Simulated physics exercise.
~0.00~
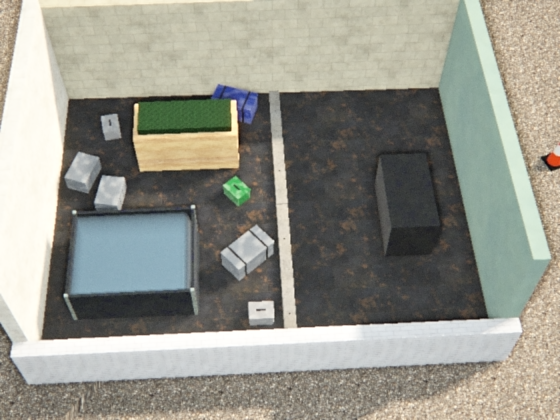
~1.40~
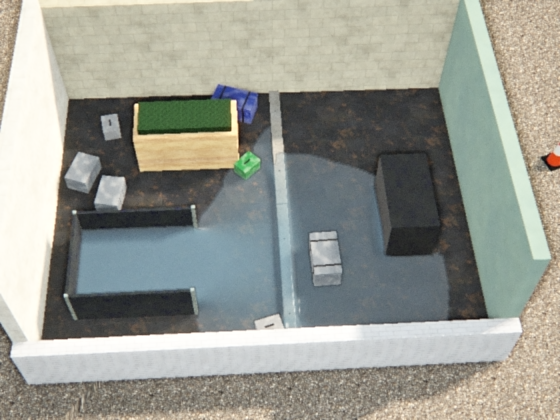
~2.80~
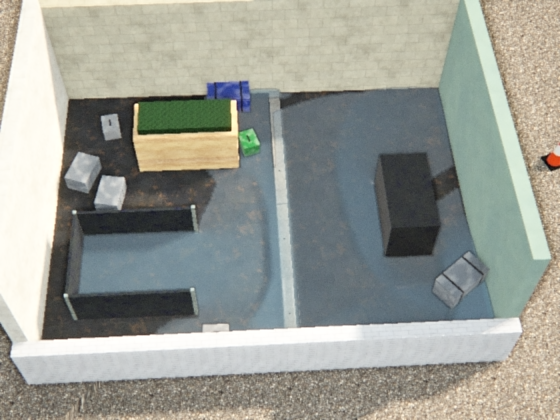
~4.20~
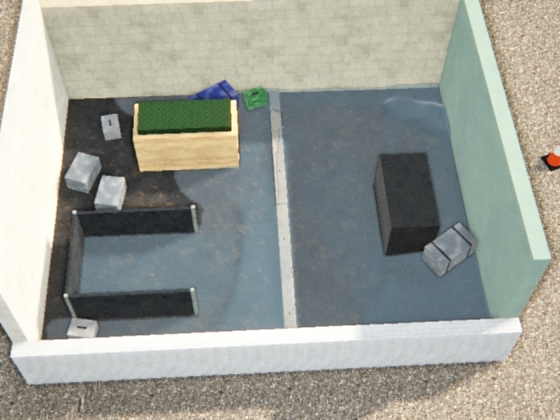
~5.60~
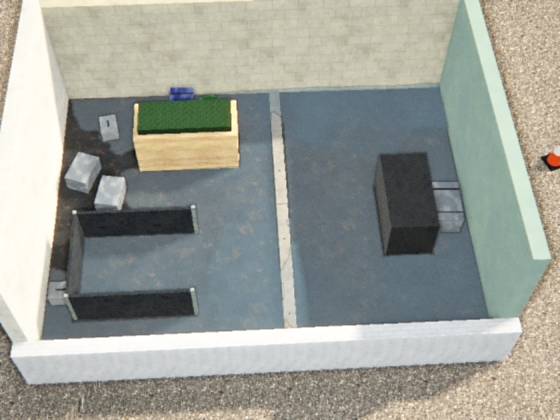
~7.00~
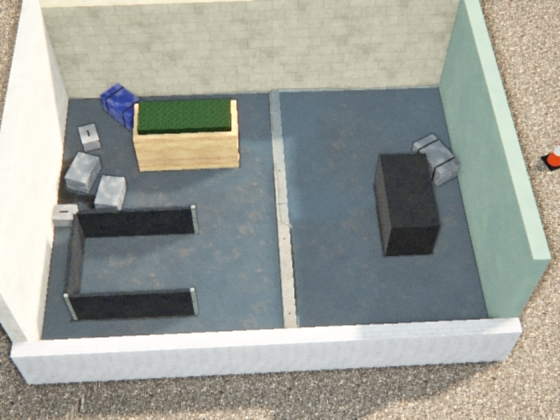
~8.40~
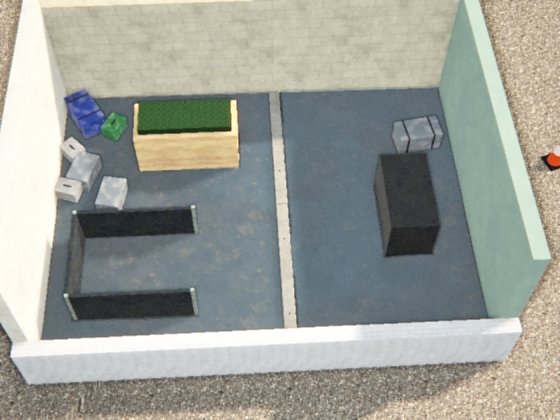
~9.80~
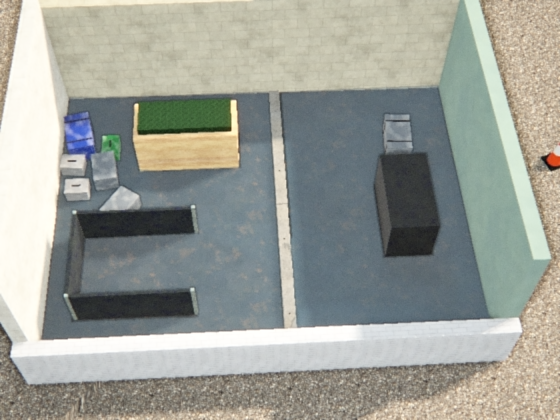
Water bursts from a blue-filled, dark-walled open tank at the near left of a walled compound, seen from high above. A planter-like box with a green top stands at the back left, a black block stands right of a low kerb, and grey crates, a green tote and a blue trunk lie about. The flood sweeps a pair of grey crates over the kerb to the right, then spreads across the floor. That pair circles behind the black block, while the green and blue pieces drift left behind the planter. Finally they gather with pale boxes by the left wall, still short of the kerb.
